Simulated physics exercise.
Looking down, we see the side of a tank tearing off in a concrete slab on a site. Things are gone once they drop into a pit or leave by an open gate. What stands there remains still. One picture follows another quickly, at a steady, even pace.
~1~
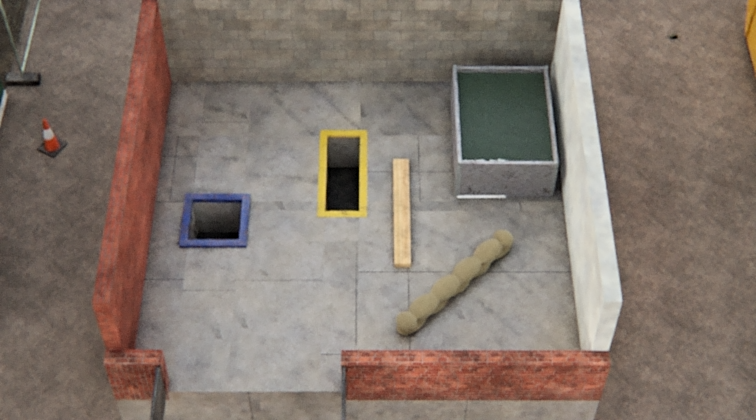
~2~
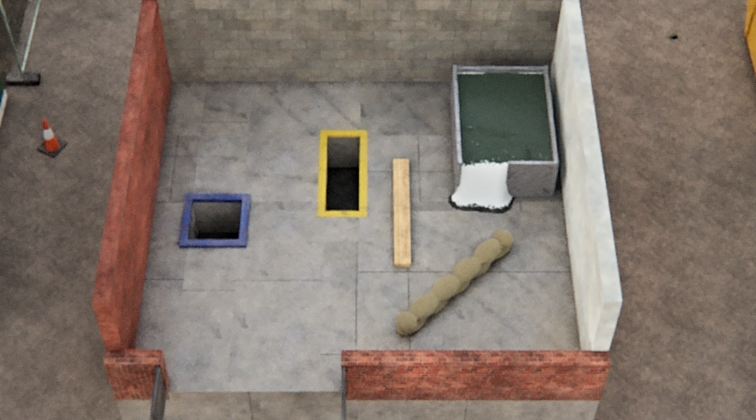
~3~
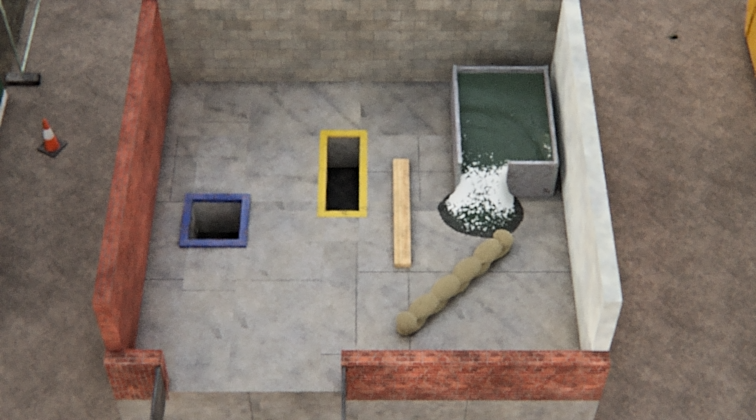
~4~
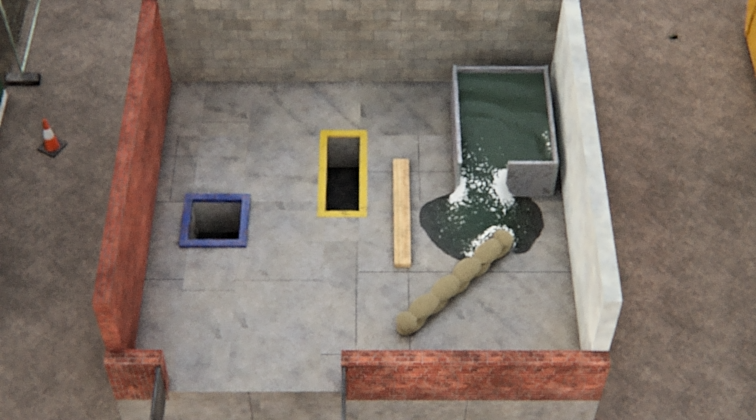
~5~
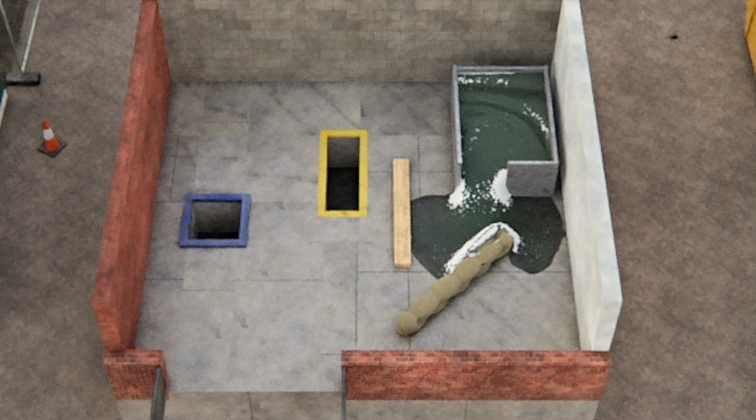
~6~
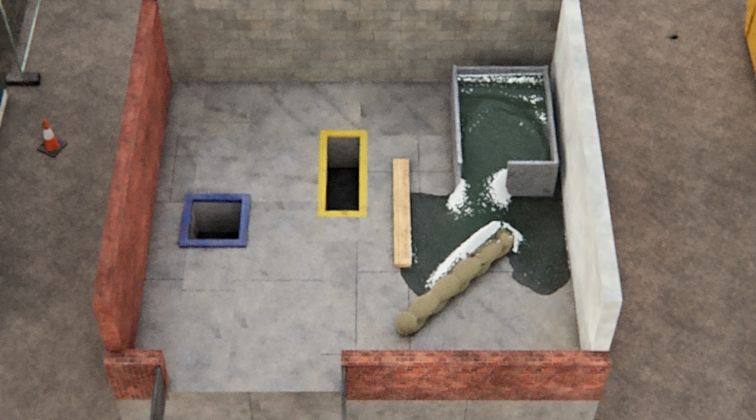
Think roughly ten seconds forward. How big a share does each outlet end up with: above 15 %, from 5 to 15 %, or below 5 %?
At the end, the gate takes in a considerable amount - past fifteen per cent; the yellow pit takes in a trifling amount - short of five per cent; the blue pit takes in a trifling amount - short of five per cent.
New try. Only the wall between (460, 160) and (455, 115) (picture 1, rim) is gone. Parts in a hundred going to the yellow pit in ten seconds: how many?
The yellow pit gets 40 per cent.
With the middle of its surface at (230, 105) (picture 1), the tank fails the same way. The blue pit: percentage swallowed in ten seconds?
Within ten seconds roughly 60 percent of the total ends in the blue pit.
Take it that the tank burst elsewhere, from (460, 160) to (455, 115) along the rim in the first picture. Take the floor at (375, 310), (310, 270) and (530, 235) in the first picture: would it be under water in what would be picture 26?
In the order asked: Sodden, sodden, out of reach.
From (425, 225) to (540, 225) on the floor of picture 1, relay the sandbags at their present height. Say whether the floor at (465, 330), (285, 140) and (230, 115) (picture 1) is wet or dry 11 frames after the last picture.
Taking the points in order, the first is drenched, the second unwetted and the third unwetted.
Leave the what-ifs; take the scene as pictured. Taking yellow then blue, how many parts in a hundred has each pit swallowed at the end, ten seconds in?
Roughly 2 percent first, and 2 percent second.
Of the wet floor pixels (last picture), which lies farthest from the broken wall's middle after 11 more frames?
About (182, 377).
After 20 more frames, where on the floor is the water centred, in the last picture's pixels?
The water's middle lies around (443, 229).
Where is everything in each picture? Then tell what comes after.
The water tank at (504, 117) is whole and still, in the first picture.
Water pours out at (482, 184) and has run to (452, 198), in the second picture.
Water pours out at (482, 185) and has run to (495, 234), in the third picture.
Water pours out at (482, 185) and has run to (466, 259), in the fourth picture.
The front is at (444, 278), out from the gap at (482, 185), in the fifth picture.
The front is at (425, 294), out from the gap at (482, 185), in the sixth picture.
A moment on, water covers 25 % of the floor; the gate 0 %, the yellow pit 0 %, the blue pit 0 %.
Next, water covers 40 % of the floor; the gate 2 %, the yellow pit 0 %, the blue pit 0 %.
Then, water covers 55 % of the floor; the gate 11 %, the yellow pit 0 %, the blue pit 0 %.
Later, water covers 60 % of the floor; the gate 21 %, the yellow pit 0 %, the blue pit 0 %.
In the end, water covers 80 % of the floor; the gate 31 %, the yellow pit 1 %, the blue pit 1 %.
